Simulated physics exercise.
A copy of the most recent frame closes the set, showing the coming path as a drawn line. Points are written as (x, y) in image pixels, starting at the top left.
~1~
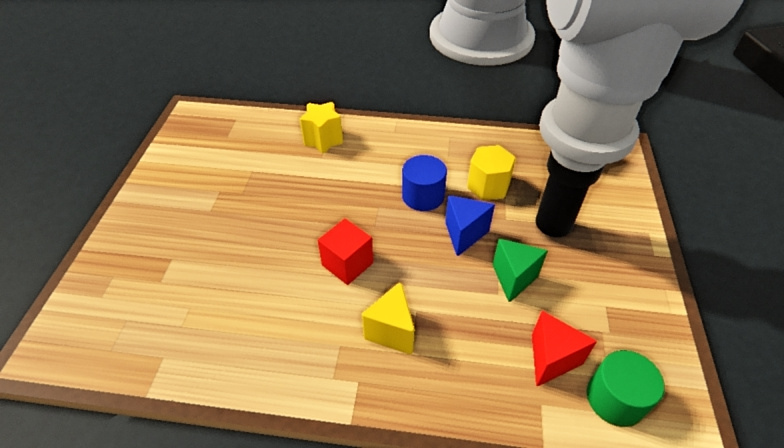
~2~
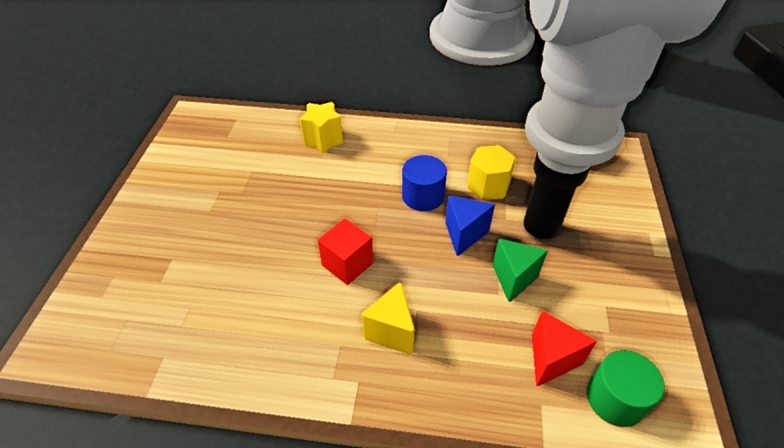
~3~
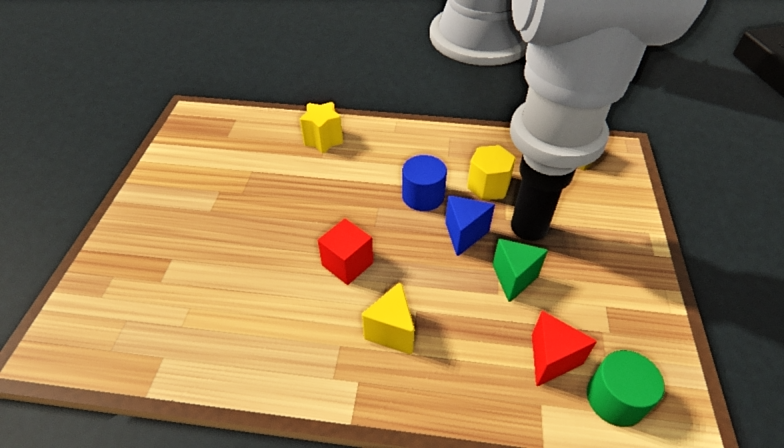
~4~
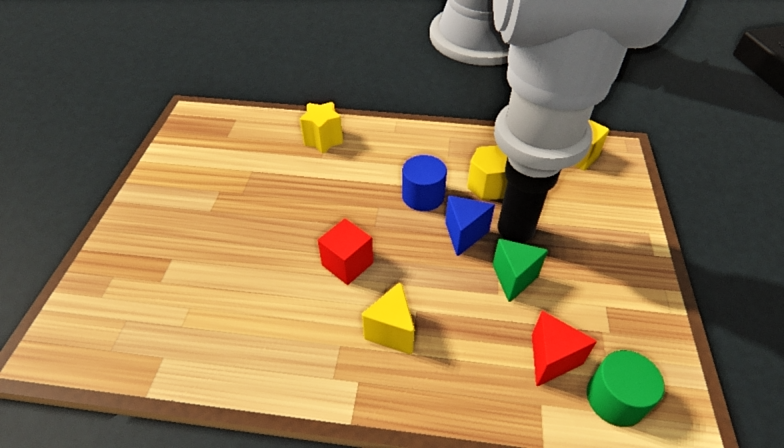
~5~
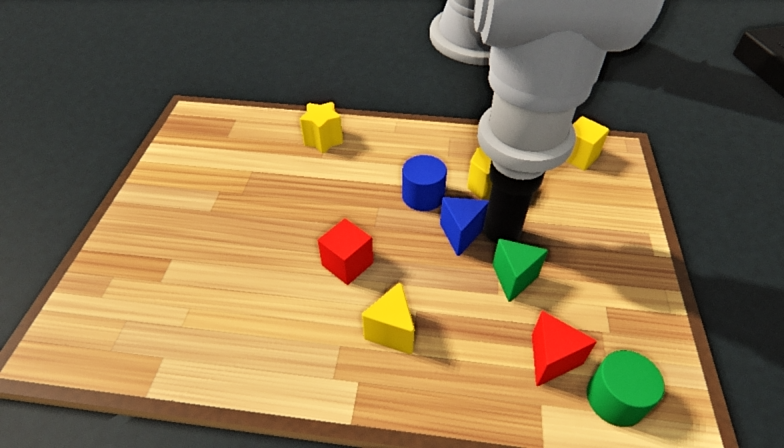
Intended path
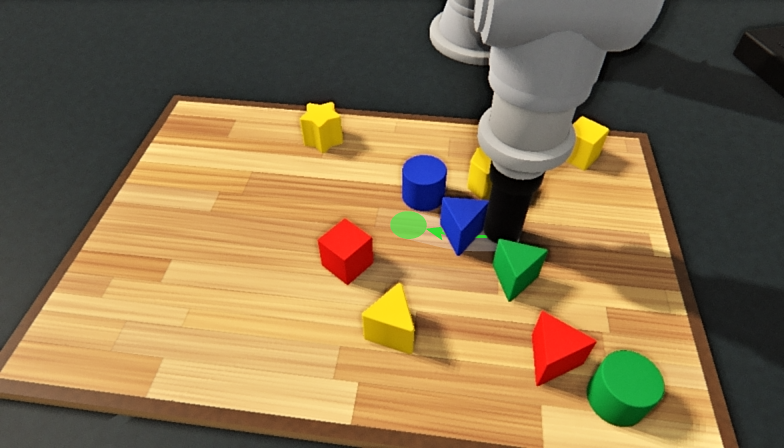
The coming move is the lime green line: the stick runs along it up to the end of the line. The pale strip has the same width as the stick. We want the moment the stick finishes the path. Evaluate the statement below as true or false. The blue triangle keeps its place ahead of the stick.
That is true.
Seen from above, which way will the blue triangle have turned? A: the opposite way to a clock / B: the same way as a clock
I'll go with A - the opposite way to a clock.
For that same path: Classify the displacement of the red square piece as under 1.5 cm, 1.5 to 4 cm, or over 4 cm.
The displacement of the red square piece is below 1.5 cm.
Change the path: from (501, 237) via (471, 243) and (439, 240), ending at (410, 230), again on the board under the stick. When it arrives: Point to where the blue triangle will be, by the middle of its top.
(378, 197)
The line goes from (501, 237) over (454, 235) to (408, 225).
The first path, step by step. Halfway along, stick (454, 229); blue triangle (423, 208), turned 35° anticlockwise.
At the end, stick (409, 219); red square piece unmoved; blue disc unmoved; blue triangle (376, 203), turned 60° anticlockwise.
